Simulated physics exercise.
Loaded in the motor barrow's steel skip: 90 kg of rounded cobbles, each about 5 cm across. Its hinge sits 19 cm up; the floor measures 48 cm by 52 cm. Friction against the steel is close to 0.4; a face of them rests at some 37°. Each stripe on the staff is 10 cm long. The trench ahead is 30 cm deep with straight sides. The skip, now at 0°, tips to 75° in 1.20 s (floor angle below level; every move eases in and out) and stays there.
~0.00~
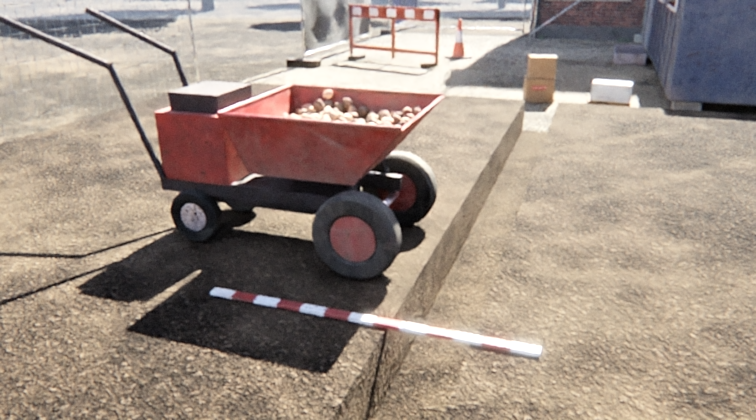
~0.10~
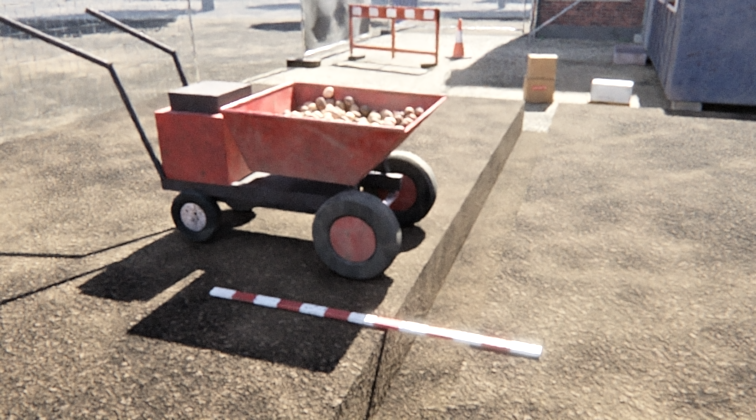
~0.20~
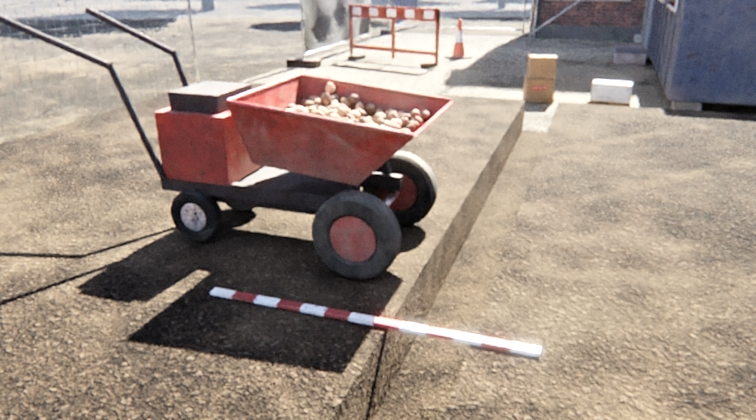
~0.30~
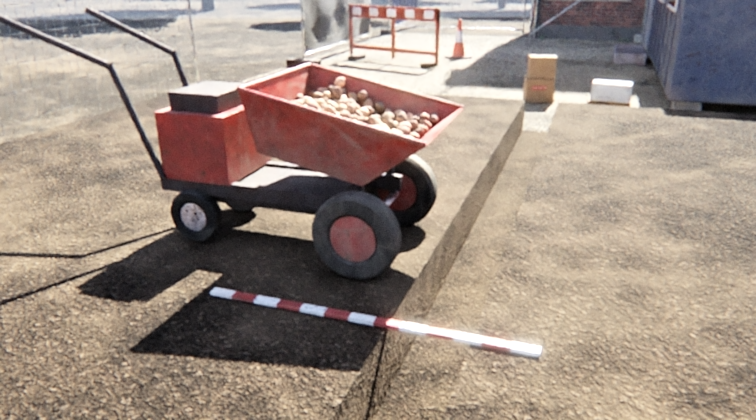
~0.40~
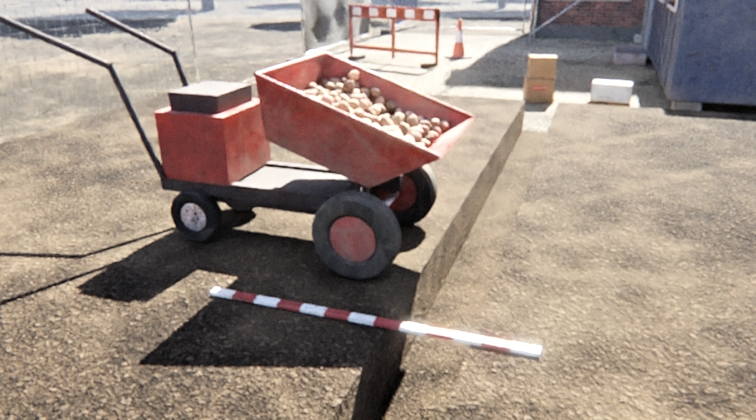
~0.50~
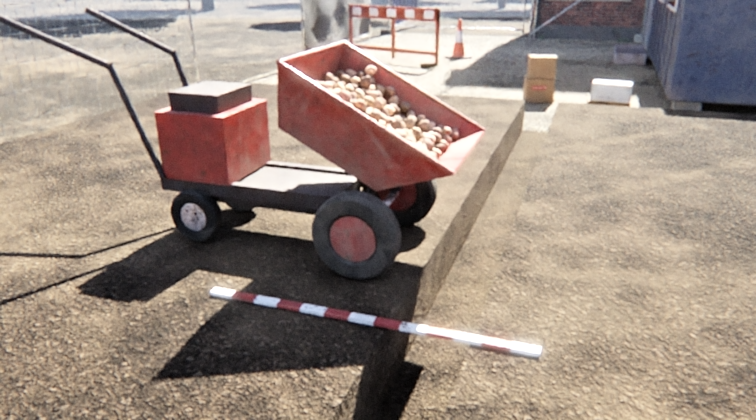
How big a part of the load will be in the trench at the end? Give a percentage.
Roughly 19 per cent ends in the trench.
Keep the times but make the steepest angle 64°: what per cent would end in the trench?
In that case some 30 per cent.
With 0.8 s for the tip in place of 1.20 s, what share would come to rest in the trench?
In that case some 20 per cent.
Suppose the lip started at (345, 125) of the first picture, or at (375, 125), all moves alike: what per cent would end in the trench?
First some 90, then 50 per cent.
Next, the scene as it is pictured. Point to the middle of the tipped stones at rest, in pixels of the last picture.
Around (545, 267).
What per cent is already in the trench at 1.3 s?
Some 0 per cent.
After 0.9 s the floor is at 63°; 100 % in the skip; the foremost stones are at (487, 214).
After 1.3 s the floor is at 75°; 50 % in the skip, 2 % in the trench, 48 % past the trench; the foremost stones are at (601, 276).
After 1.6 s the floor is at 75°; 14 % in the skip, 6 % in the trench, 80 % past the trench; the foremost stones are at (711, 281).
After 3.6 s the floor is at 75°; 2 % in the skip, 19 % in the trench, 79 % past the trench; the foremost stones are past the picture's edge.
